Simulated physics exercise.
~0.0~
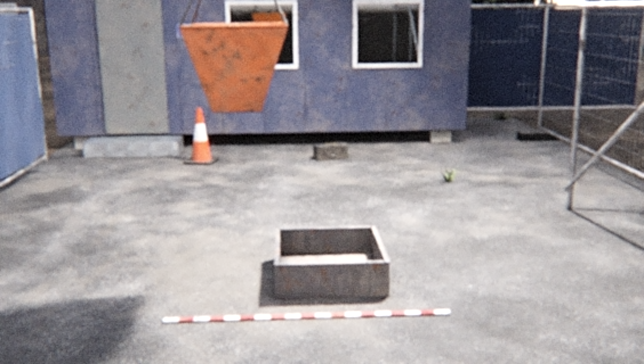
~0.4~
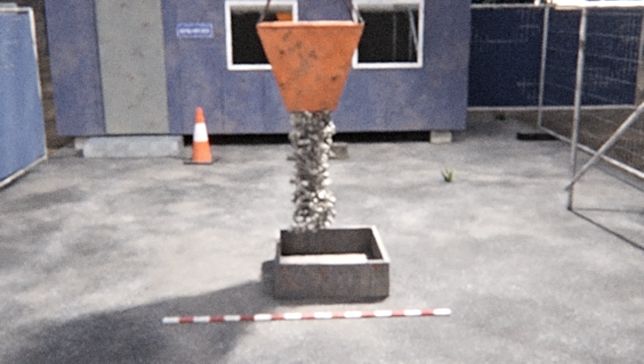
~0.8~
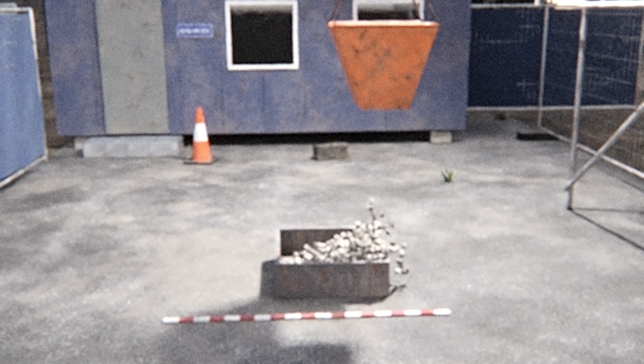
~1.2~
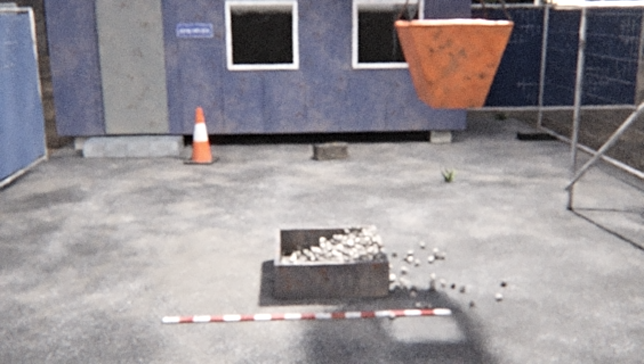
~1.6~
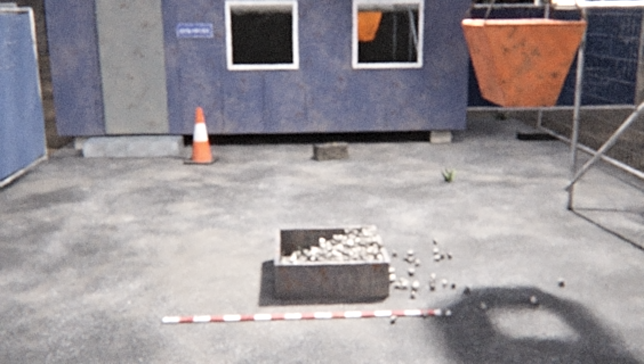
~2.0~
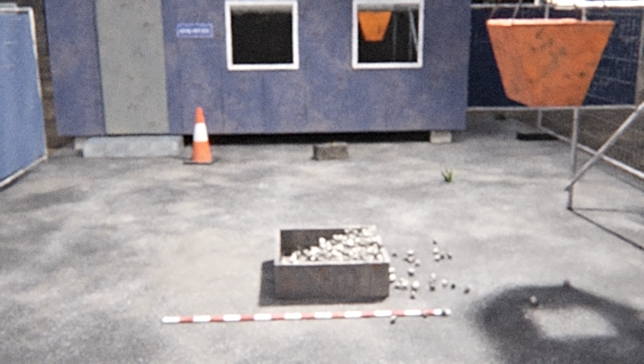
An orange skip hangs over a grey paved yard, seen from the front by a still camera, with a blue cabin behind, an orange and white cone at left and mesh fencing at right. Below sits a dark open-topped bin behind a red and white striped pole on the ground. The skip moves right and drops a thick column of pale grey stones into the bin. They pile up toward its right side, and a few spill over the edge and scatter. The empty skip continues right, its shadow crossing the ground, leaving most stones in the bin and a small scattering beside it.
